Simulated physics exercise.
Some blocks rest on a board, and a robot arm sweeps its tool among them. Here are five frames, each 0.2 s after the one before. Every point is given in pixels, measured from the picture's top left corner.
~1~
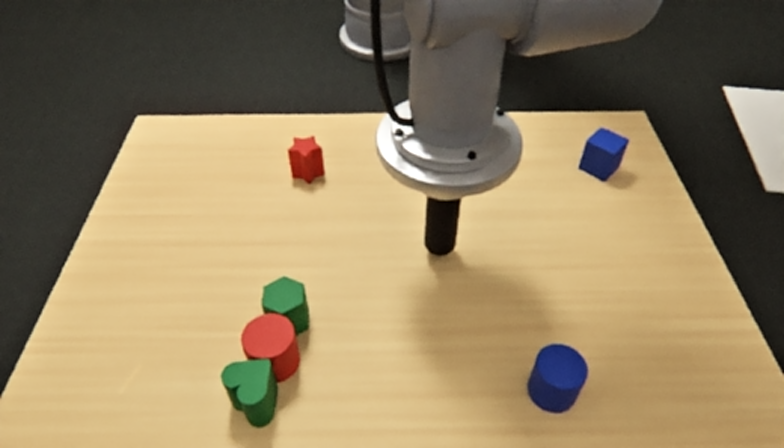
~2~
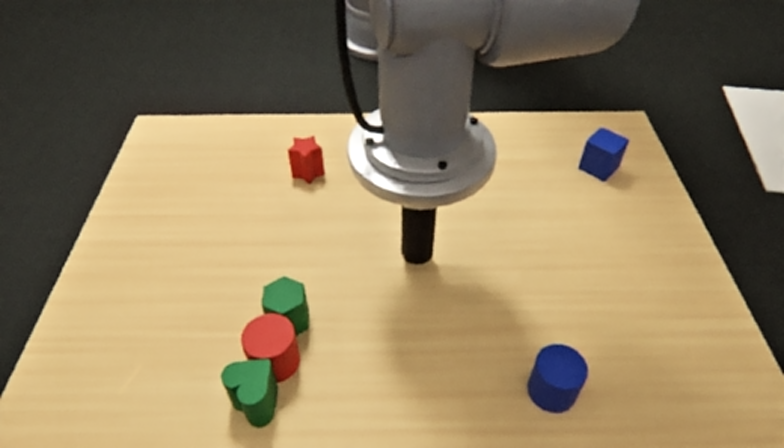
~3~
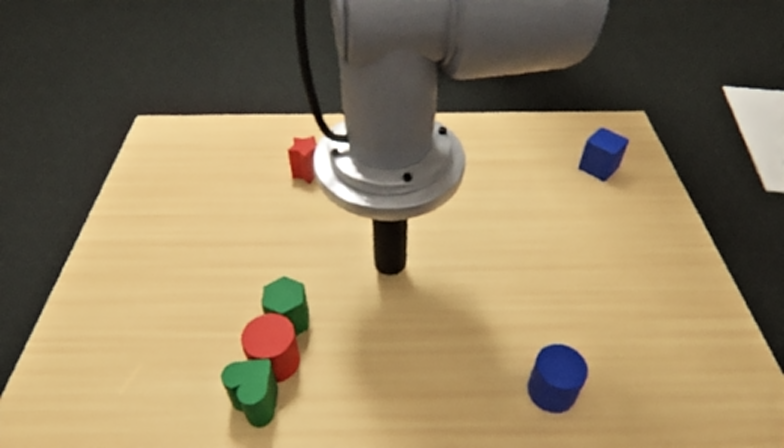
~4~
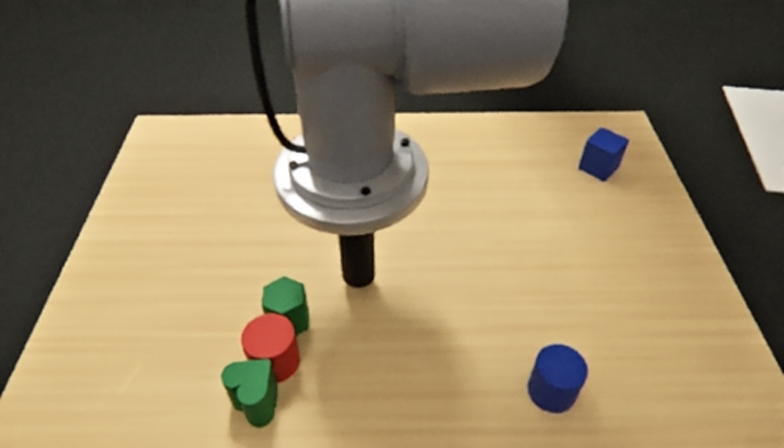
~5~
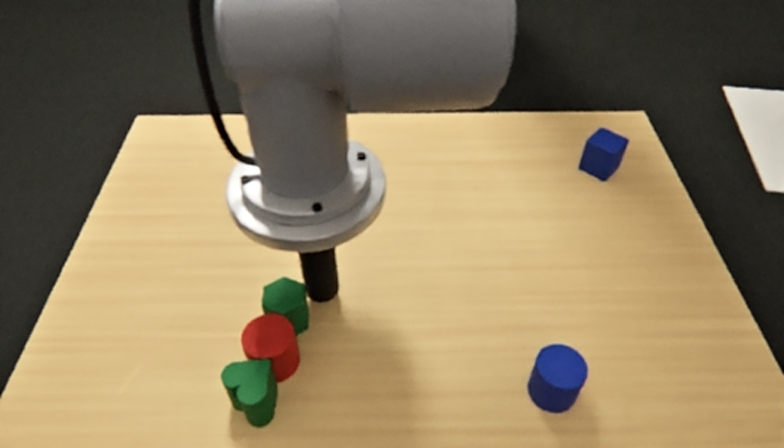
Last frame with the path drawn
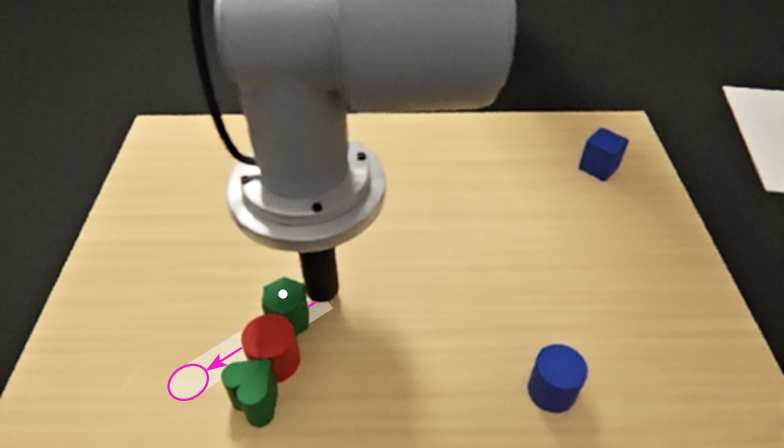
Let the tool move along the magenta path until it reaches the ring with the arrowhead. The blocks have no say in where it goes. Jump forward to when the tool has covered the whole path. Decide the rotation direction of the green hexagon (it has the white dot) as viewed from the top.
It makes a clockwise turn.
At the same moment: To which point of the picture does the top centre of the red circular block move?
Its top face will be centred at roughly (249, 357).
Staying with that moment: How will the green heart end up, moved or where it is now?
Displaced.
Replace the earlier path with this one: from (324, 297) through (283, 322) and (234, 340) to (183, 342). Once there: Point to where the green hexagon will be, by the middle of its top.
Its top middle: (128, 332).
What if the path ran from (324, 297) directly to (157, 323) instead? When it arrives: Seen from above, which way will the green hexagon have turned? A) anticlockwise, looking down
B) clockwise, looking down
My answer is option A.
The drawn path runs in a line from (324, 297) to (188, 382); the dot is on the green hexagon.
On the path given first. One third of the way, tool at (279, 315); green heart at (245, 389), turned 15° clockwise; red circular block at (256, 346); green hexagon at (234, 310), turned 35° clockwise.
Two thirds of the way, tool at (232, 344); green heart at (244, 402); red circular block at (249, 357); green hexagon at (183, 326), turned 75° clockwise.
At the end, tool at (184, 374); green heart at (244, 402); red circular block at (249, 357); green hexagon at (154, 330), turned 105° clockwise.
